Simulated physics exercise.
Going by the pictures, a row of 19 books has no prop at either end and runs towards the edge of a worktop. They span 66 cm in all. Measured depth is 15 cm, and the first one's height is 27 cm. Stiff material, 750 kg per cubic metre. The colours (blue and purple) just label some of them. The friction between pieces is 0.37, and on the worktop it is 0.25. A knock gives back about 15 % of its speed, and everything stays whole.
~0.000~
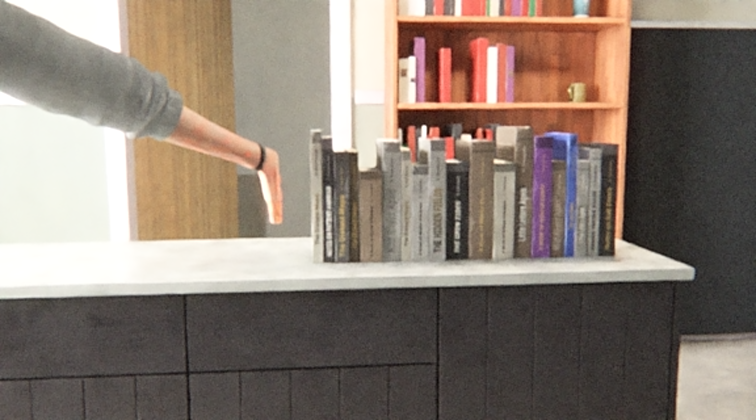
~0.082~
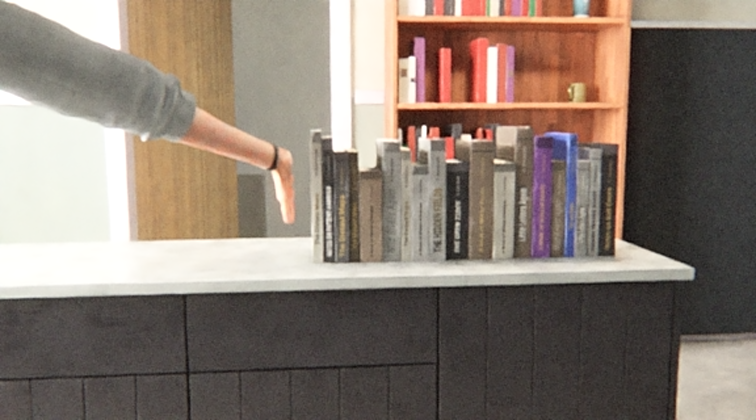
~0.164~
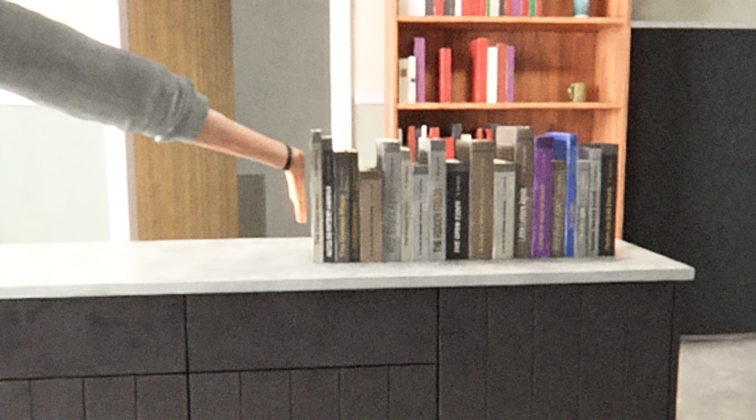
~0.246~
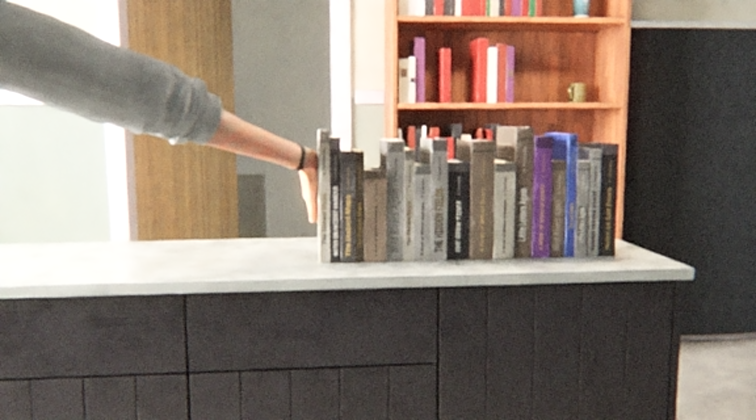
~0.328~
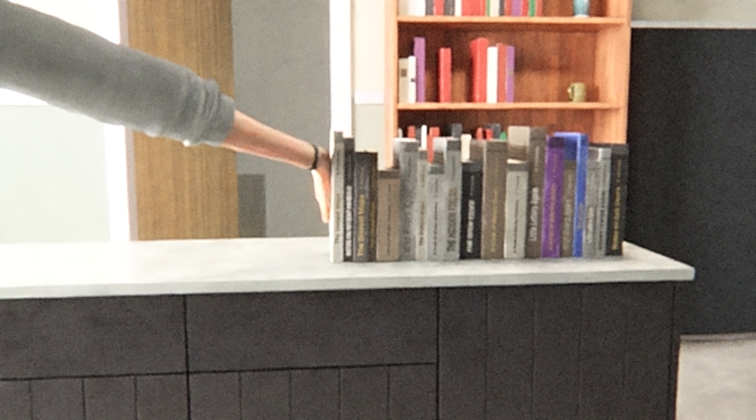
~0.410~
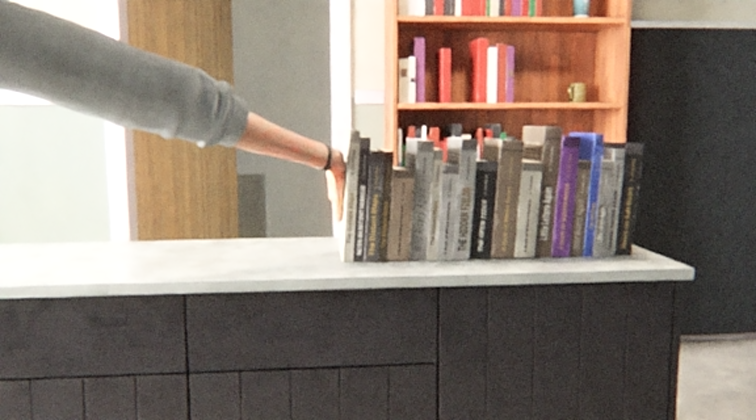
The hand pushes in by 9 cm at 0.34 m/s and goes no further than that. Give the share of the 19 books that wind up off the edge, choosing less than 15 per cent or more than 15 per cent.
I would say more than 15 per cent of them.
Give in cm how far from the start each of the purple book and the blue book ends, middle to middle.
The purple one ends around 20 cm from its start and the blue one around 100 cm.
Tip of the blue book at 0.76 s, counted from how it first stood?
About 40 degrees.
After 0.76 s, none of the 19 books off the edge, 19 disturbed; blue book 37° from how it stood; purple book 26° from how it stood.
After 1.22 s, 4 of the 19 books off the edge; blue book upside down; purple book 58° from how it stood.
In the end (2.0 s), 4 of the 19 books off the edge; blue book on its side; purple book on its side. That is 21 per cent. From the last view, middles, purple book near (625, 228).
